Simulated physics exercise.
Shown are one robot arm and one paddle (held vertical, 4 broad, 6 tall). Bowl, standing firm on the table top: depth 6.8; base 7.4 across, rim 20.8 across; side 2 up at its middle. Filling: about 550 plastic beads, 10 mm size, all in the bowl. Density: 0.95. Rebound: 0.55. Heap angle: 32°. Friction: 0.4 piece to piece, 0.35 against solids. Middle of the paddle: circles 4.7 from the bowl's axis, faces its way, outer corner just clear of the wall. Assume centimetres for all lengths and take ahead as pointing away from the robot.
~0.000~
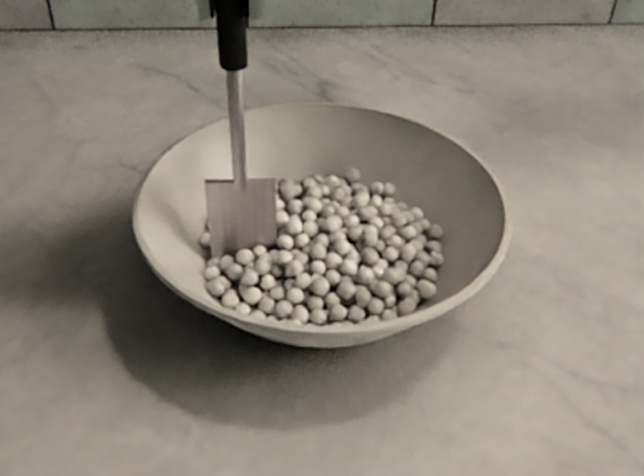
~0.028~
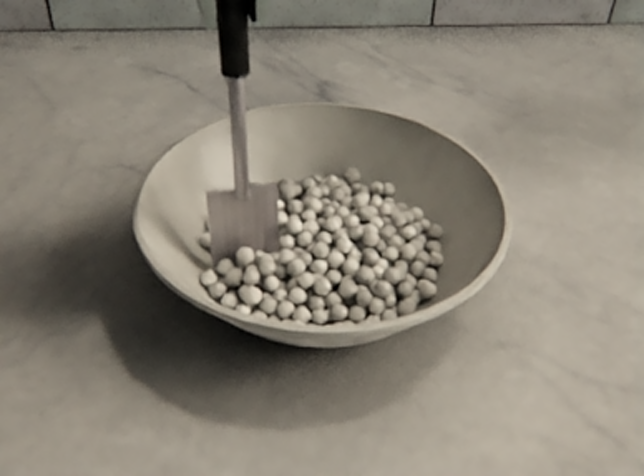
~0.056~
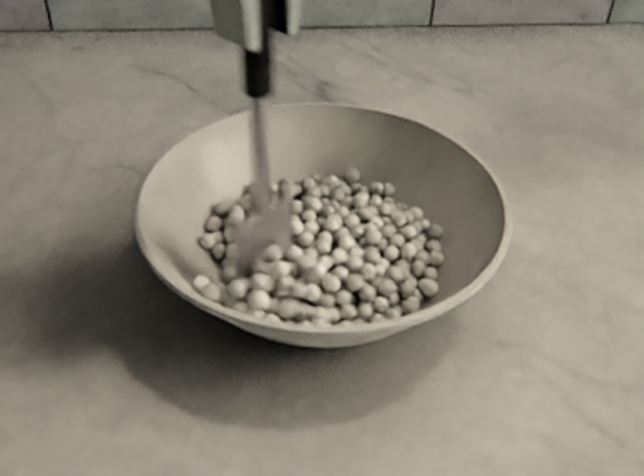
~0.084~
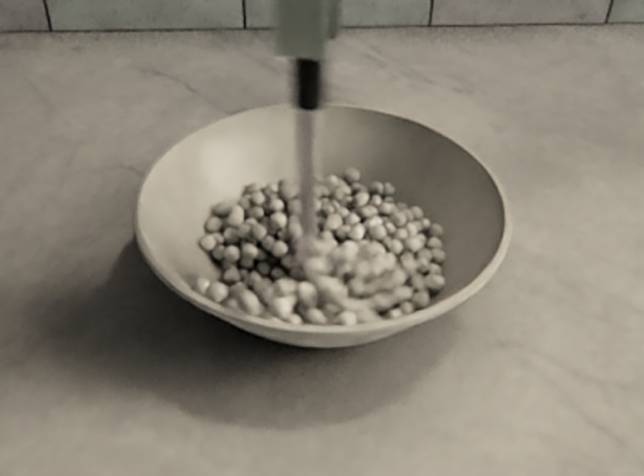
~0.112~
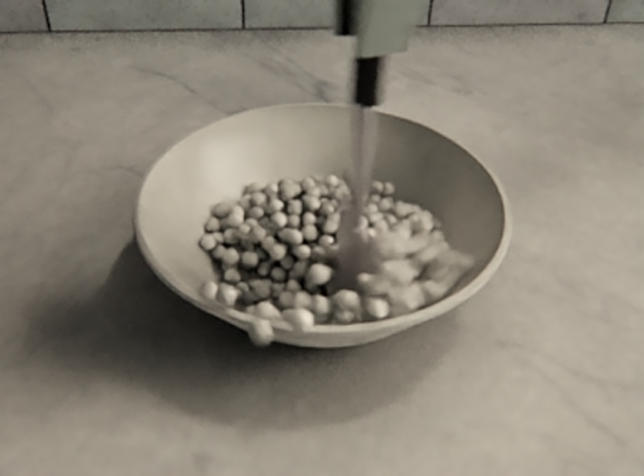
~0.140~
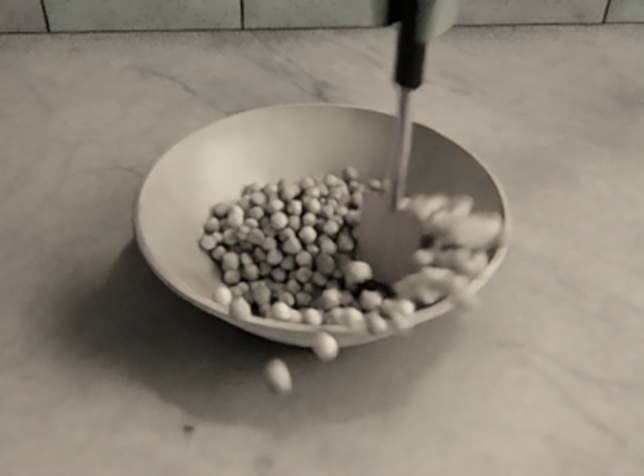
In a wide bowl, a robot arm sweeps a paddle rightward, flinging beads over the front rim.
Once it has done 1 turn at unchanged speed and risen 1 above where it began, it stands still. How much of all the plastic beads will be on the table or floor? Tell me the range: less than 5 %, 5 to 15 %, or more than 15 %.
It falls in the range more than 15 %.
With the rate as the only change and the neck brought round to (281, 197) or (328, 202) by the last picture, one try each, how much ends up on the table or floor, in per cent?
Near 0 per cent for the first, near 5 per cent for the second.
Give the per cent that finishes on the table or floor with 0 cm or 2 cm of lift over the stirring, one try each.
Roughly 35 percent, then roughly 20 percent.
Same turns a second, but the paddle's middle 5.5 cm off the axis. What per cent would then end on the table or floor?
It would be near 20 per cent.
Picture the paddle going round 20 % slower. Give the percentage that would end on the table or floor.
That would be some 20 percent.
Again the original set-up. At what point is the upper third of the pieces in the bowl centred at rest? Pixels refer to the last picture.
About (276, 252).
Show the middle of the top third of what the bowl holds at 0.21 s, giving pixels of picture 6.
Near (397, 168).
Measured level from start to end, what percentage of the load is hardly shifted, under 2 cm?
Near 30 % of the pieces.
After 0.21 s, 218° round, highest piece 12 above the table; 492 in the bowl, 59 in flight or on the tool.
After 0.28 s, 297° round, highest piece 12 above the table; 450 in the bowl, 12 on the table or floor, 89 in flight or on the tool.
After 0.51 s, 0° round, highest piece 7 above the table; 402 in the bowl, 138 on the table or floor, 11 in flight or on the tool.
After 1.21 s, 0° round, highest piece 5 above the table; 402 in the bowl, 149 on the table or floor.
In the end, 402 in the bowl, 149 on the table or floor. That is 27 % on the table or floor.
